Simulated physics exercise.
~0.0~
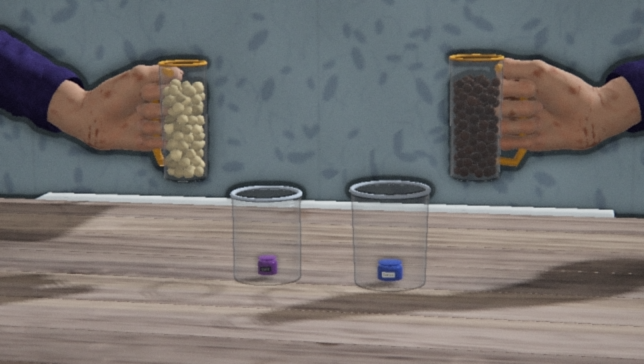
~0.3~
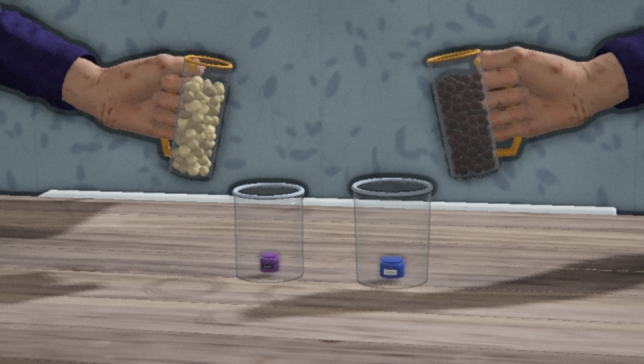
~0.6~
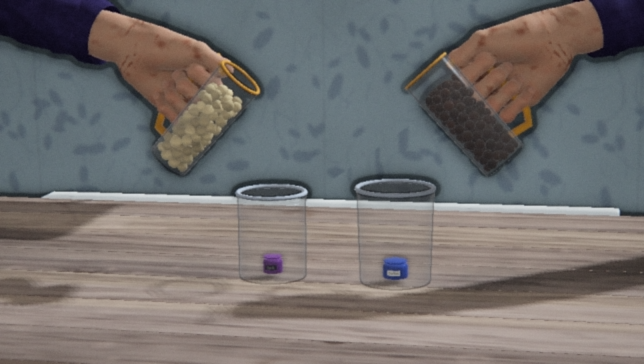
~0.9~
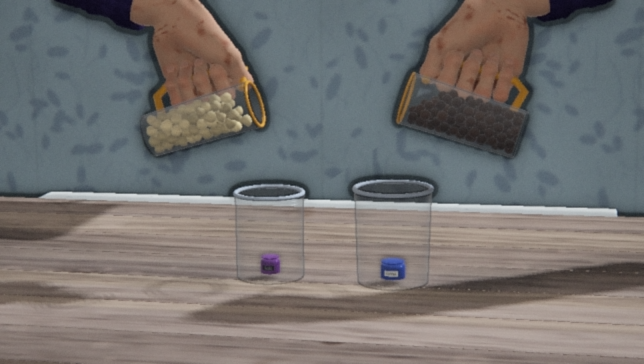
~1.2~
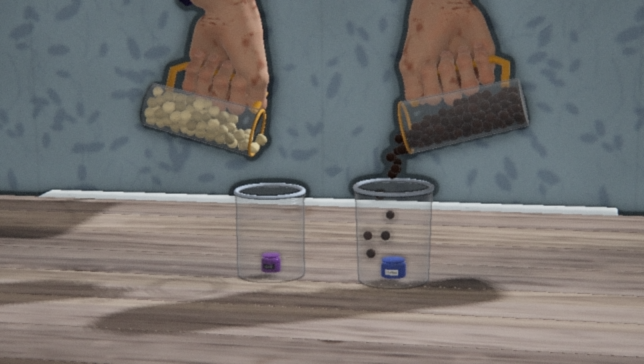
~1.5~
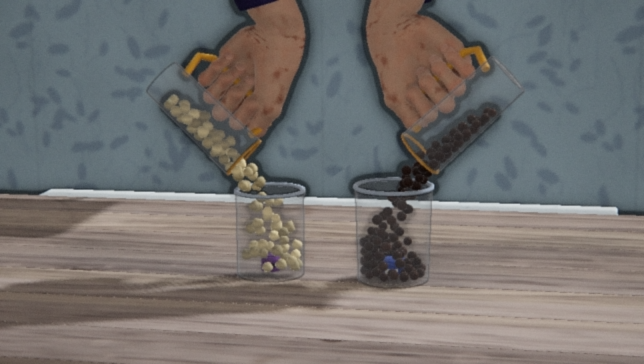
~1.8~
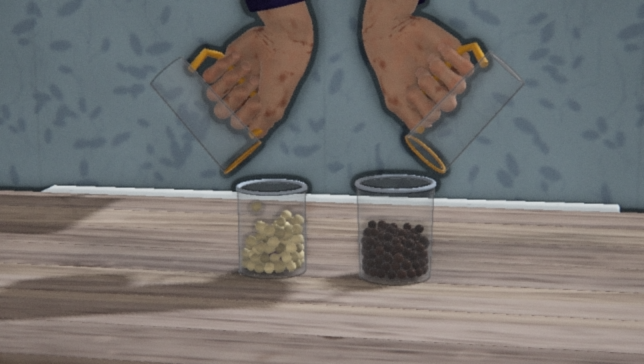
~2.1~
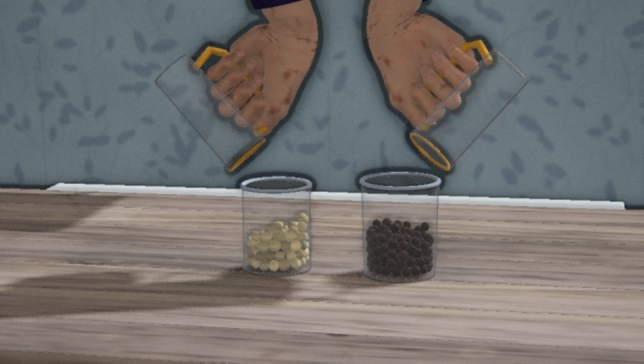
Two hands hold clear cups with orange rims and handles, the left filled with pale pieces and the right with dark ones, above two clear containers on a wooden table. A small purple object sits in the left container and a small blue one in the right. The hands tip the cups inward, and the dark pieces begin to fall first. Soon both cups are turned over, and pieces stream down around the objects. The cups empty, leaving each container about half full, with both small objects buried from view.
